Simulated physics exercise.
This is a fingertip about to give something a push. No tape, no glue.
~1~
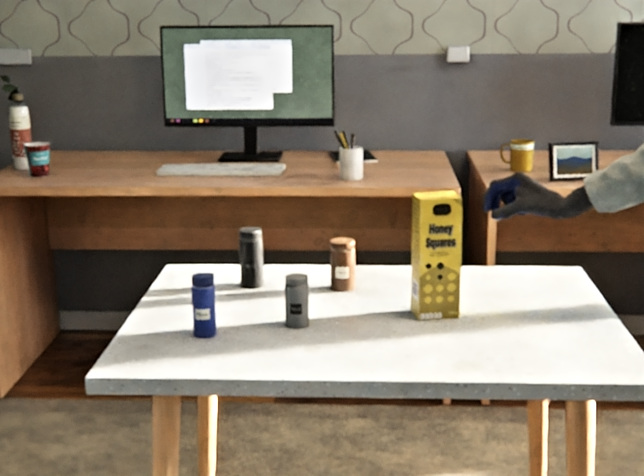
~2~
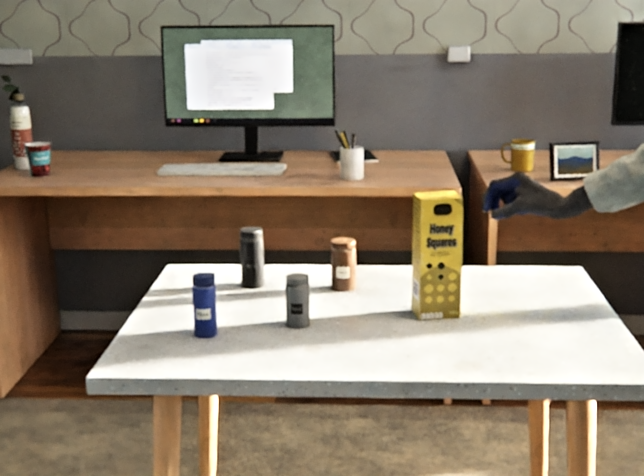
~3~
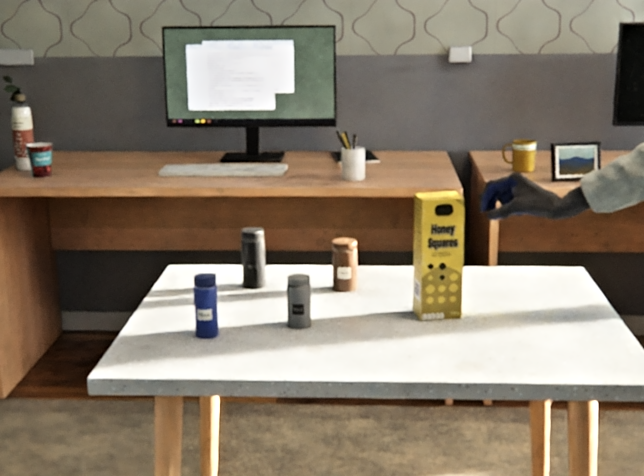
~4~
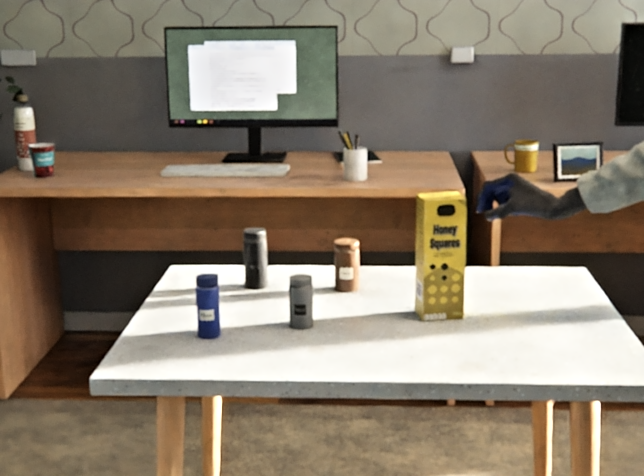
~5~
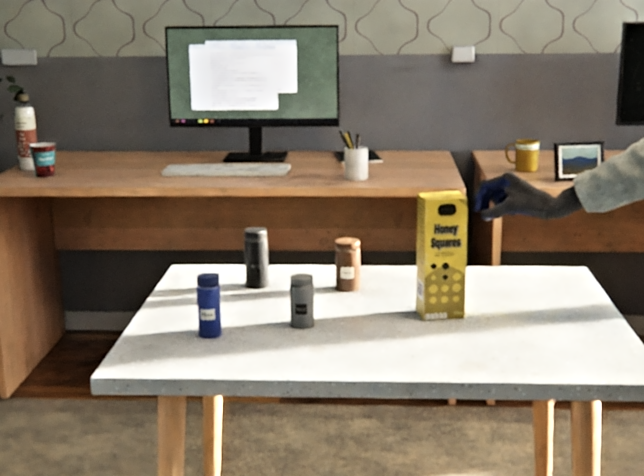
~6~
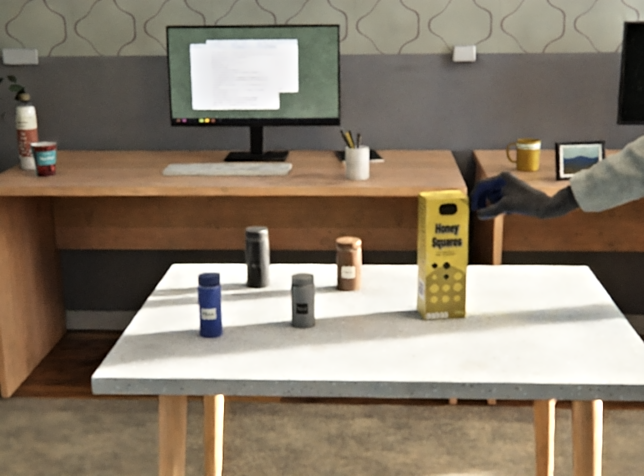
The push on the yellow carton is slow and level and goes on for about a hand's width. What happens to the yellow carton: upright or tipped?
The yellow carton falls over.
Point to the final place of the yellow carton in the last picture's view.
Near (369, 273).
Then, 0.70 s after the last picture, yellow carton tipped 10° from how it was near (431, 253).
Then, 1.50 s after the last picture, yellow carton tipped 38° from how it was near (400, 257).
Then, 1.60 s after the last picture, yellow carton tipped 61° from how it was near (378, 270).
At rest, tipped over on the table, yellow carton. Seen from the same camera at the end, yellow carton near (369, 273).
